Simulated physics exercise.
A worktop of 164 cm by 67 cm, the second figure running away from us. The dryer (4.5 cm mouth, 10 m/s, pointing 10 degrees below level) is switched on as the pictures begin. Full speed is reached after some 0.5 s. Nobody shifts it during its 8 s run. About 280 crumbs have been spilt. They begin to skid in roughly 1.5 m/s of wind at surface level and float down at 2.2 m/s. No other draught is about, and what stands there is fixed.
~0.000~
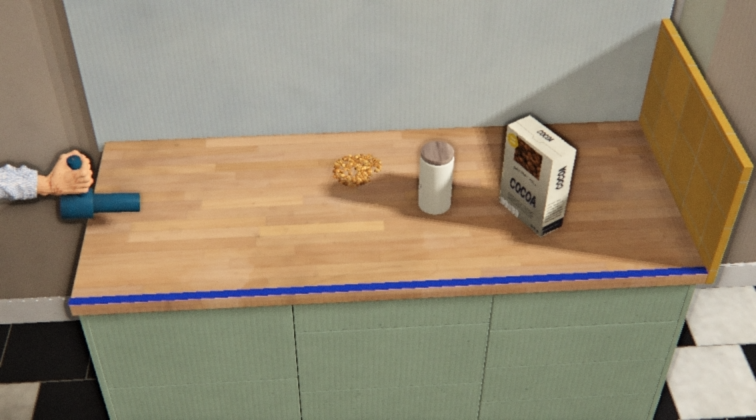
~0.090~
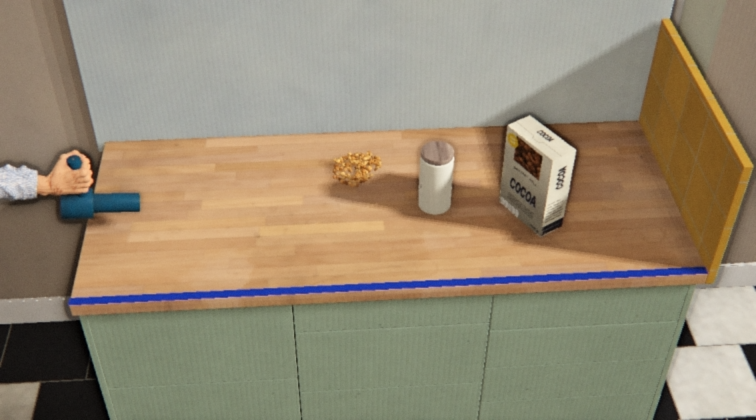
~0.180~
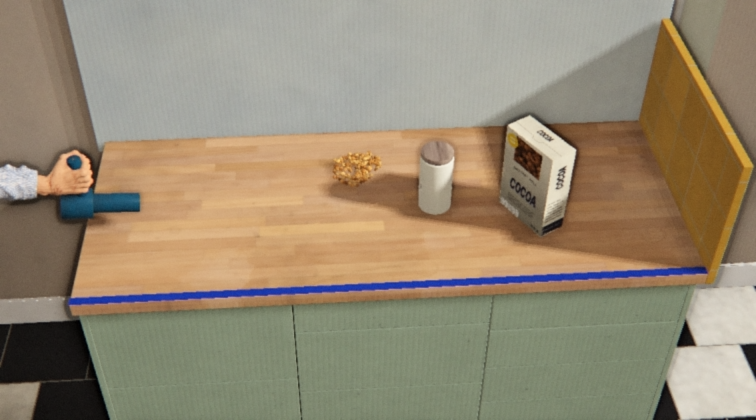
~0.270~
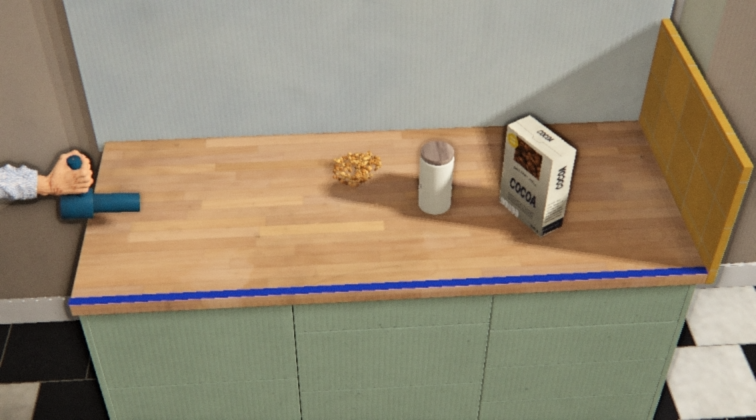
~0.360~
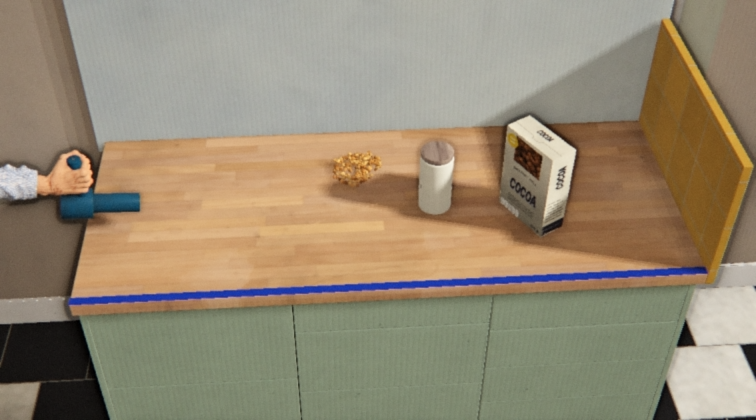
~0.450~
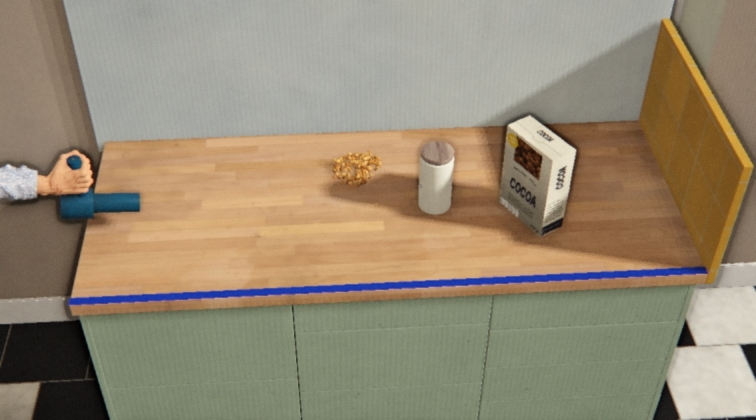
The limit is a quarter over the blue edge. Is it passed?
More than a quarter over the blue edge: No.
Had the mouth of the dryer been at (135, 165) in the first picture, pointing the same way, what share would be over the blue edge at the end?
Then about 60 %.
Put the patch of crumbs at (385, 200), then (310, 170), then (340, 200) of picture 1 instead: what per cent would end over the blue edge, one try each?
In turn about 10 %, 0 %, 10 %.
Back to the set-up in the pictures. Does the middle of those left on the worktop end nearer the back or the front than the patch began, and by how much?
Towards the back, some 15 cm.
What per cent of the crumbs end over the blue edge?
Near 1 %.
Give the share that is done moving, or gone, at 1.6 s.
Some 25 per cent.
After 1.6 s the count stands so, 0 % are over the blue edge; the middle of those still in play is near (608, 125).
After 2.6 s the count stands so, 0 % are over the blue edge; the middle of those still in play is near (613, 126).
After 4.4 s the count stands so, 0 % are over the blue edge; the middle of those still in play is near (614, 125).
After 8.0 s, at the end, 1 % are over the blue edge; the middle of those still in play is near (614, 125).
